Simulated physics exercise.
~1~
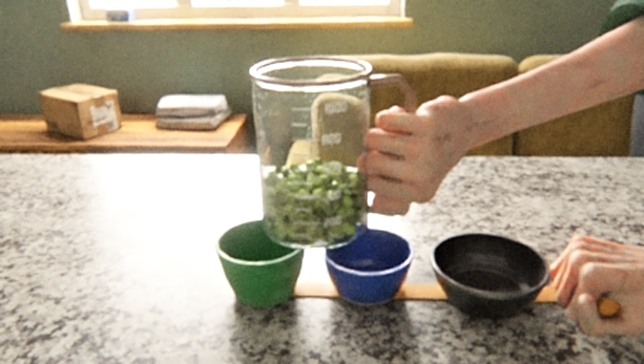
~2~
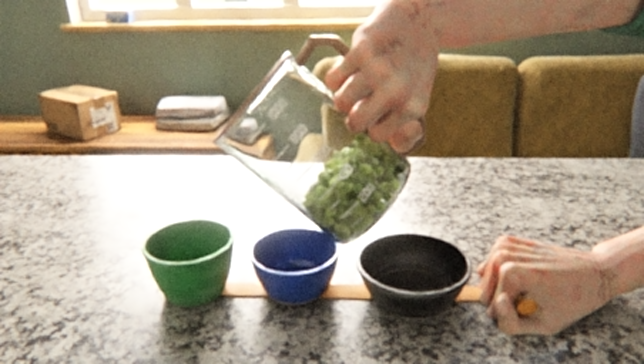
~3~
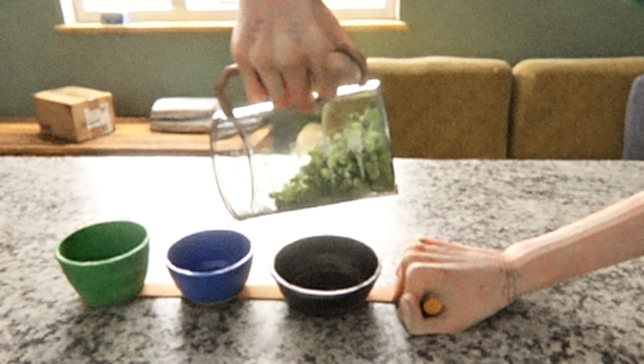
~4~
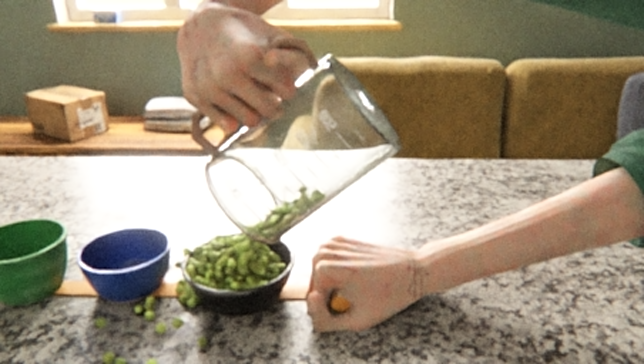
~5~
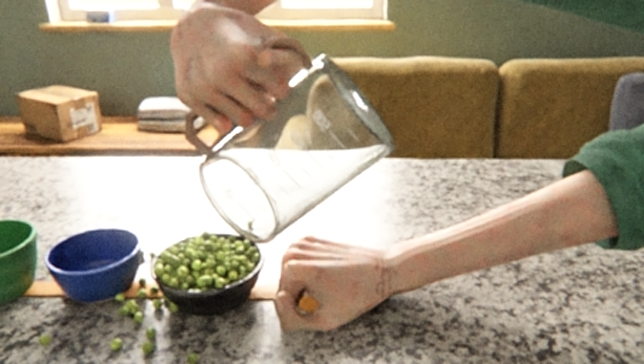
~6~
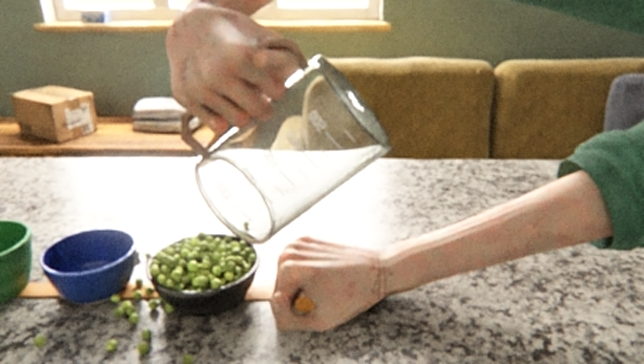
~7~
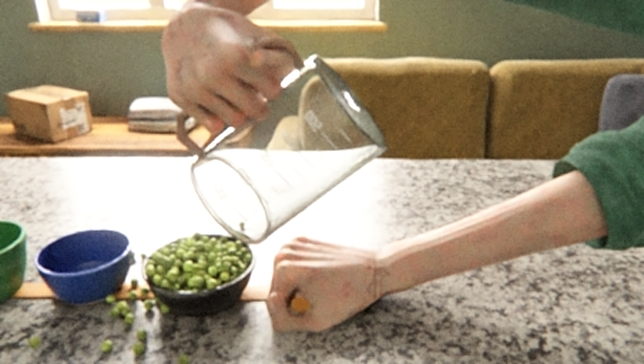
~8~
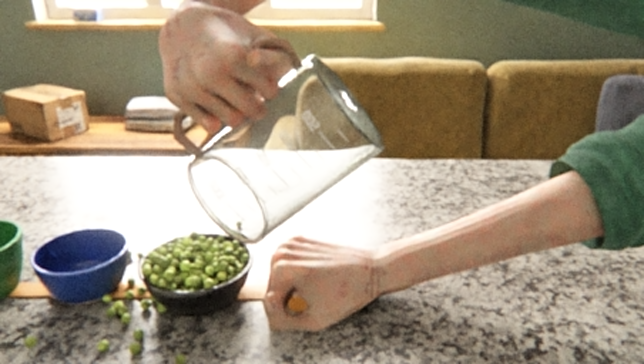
On a speckled counter, a hand pours green peas mostly into the black bowl, spilling some.
